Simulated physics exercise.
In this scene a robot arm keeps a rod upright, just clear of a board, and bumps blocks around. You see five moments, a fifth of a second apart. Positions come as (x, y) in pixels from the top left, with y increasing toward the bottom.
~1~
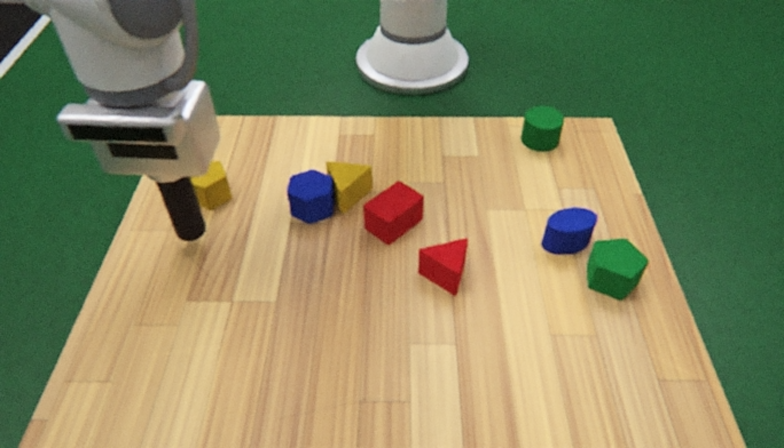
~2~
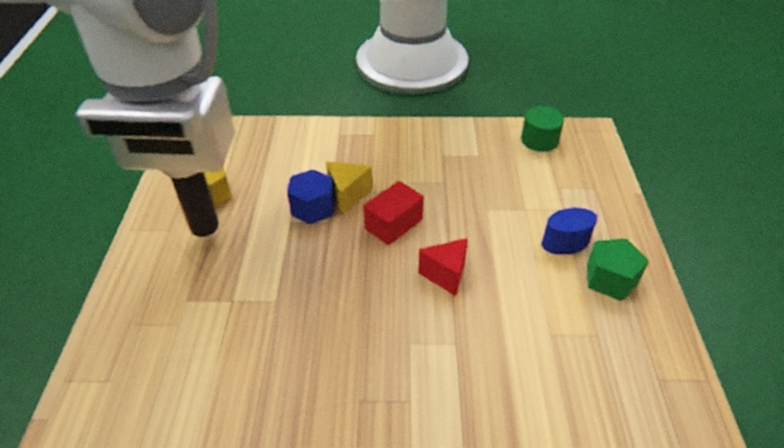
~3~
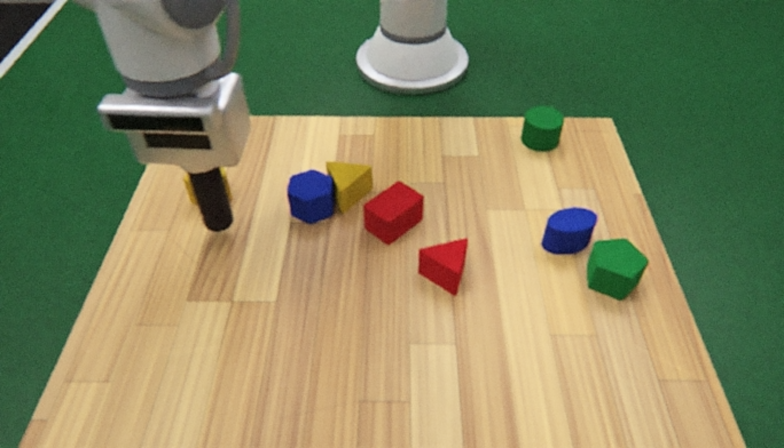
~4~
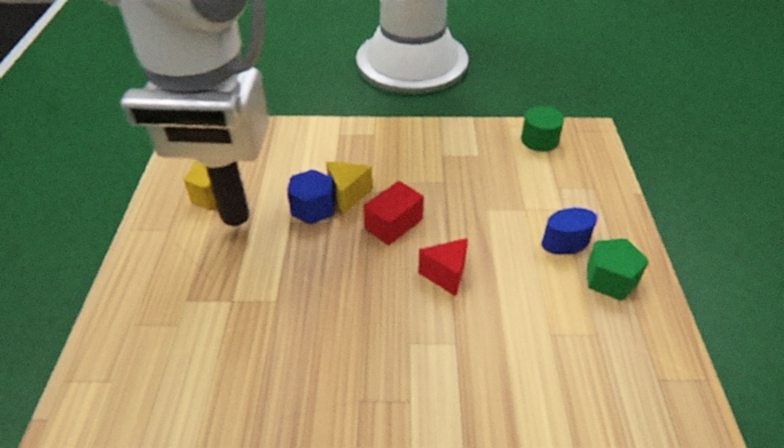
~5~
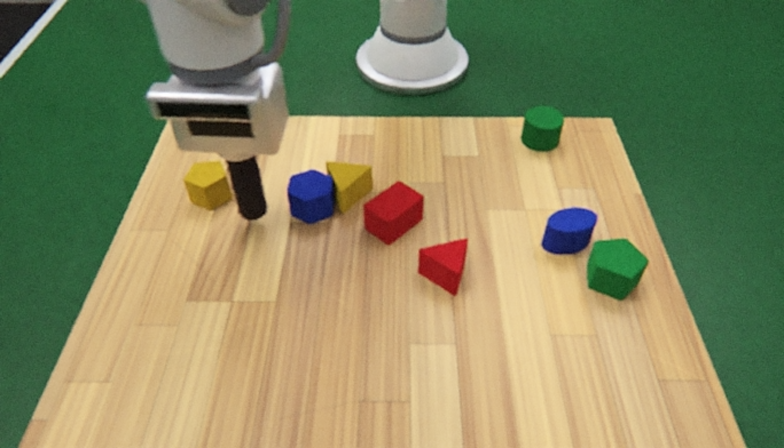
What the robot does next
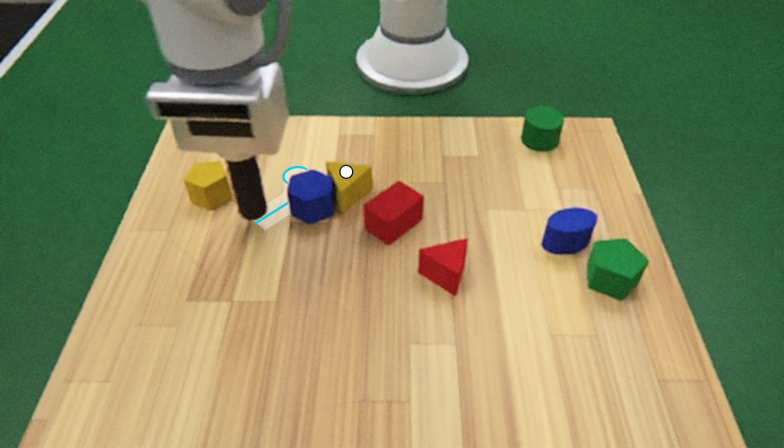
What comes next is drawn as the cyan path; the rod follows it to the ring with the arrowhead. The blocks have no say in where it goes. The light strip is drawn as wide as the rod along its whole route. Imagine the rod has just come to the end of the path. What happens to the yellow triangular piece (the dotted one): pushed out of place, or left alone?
The block you're asking about gets moved.
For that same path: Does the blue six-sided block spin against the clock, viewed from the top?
That would be a no.
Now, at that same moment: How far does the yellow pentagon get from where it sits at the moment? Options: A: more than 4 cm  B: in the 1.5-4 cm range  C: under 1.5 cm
(C)
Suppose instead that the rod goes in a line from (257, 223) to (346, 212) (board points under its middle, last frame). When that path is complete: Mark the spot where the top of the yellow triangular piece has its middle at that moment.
The yellow triangular piece ends near (387, 151).
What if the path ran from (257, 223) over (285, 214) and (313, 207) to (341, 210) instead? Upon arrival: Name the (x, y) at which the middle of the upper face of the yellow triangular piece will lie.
The centre of its top will be at (397, 155).
Path on the board, from (257, 223) via (279, 209) and (297, 193), ending at (297, 176); the dot is on the yellow triangular piece.
On the path given first. Halfway along, rod at (288, 190); blue six-sided block at (322, 181), turned 15° clockwise; yellow triangular piece at (358, 171), turned 15° anticlockwise.
At the end, rod at (295, 165); yellow pentagon in place; blue six-sided block at (324, 180), turned 20° clockwise; yellow triangular piece at (359, 170), turned 15° anticlockwise.
